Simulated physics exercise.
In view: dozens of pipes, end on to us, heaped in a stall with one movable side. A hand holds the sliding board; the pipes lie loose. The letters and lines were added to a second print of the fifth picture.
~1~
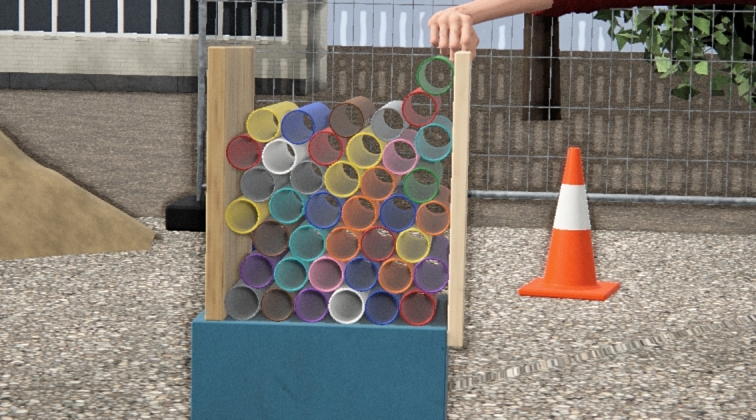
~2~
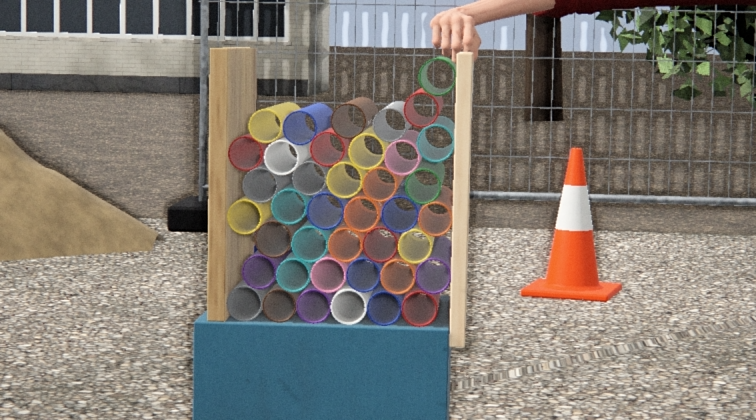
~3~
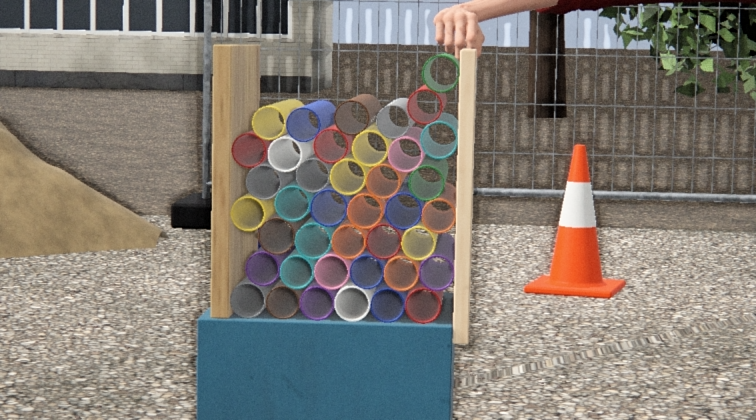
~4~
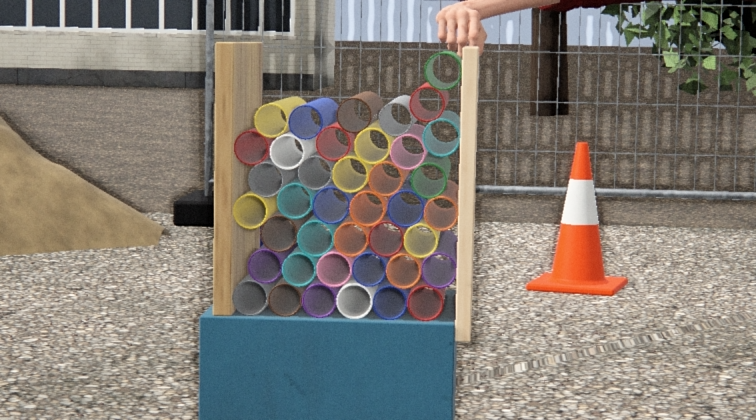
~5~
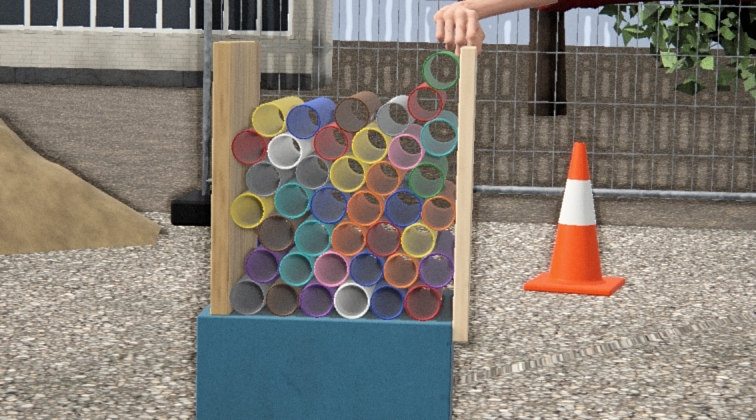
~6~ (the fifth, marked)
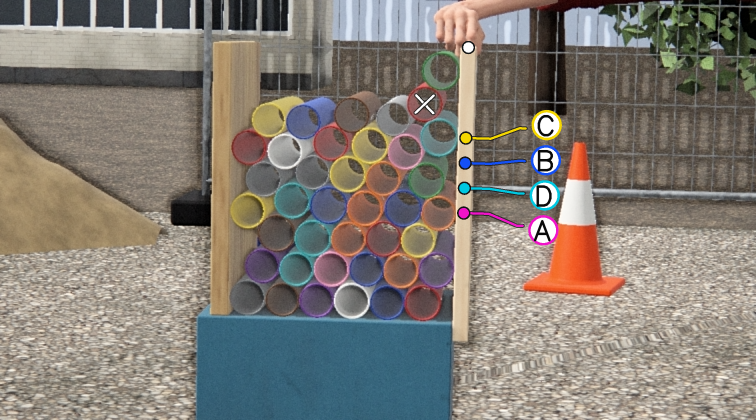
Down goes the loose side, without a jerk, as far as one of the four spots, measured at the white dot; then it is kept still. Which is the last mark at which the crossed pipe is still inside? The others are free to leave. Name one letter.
It can be let down to B.
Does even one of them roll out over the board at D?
Yes.
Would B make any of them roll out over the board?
Yes, at B.
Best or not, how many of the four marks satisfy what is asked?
Two of them.
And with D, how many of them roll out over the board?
At D the number is three.
On the marked copy, A at (464, 213); B at (465, 163); C at (466, 138); D at (464, 188); the cross at (425, 104); the white dot at (468, 47).
With B. Early on, top of the board (459, 99).
Further on, top of the board (458, 160).
At the end, top of the board (458, 162), one out over the board, the crossed one still inside.
As for the rest, A lets the crossed one out; C keeps the crossed one inside; D lets the crossed one out.
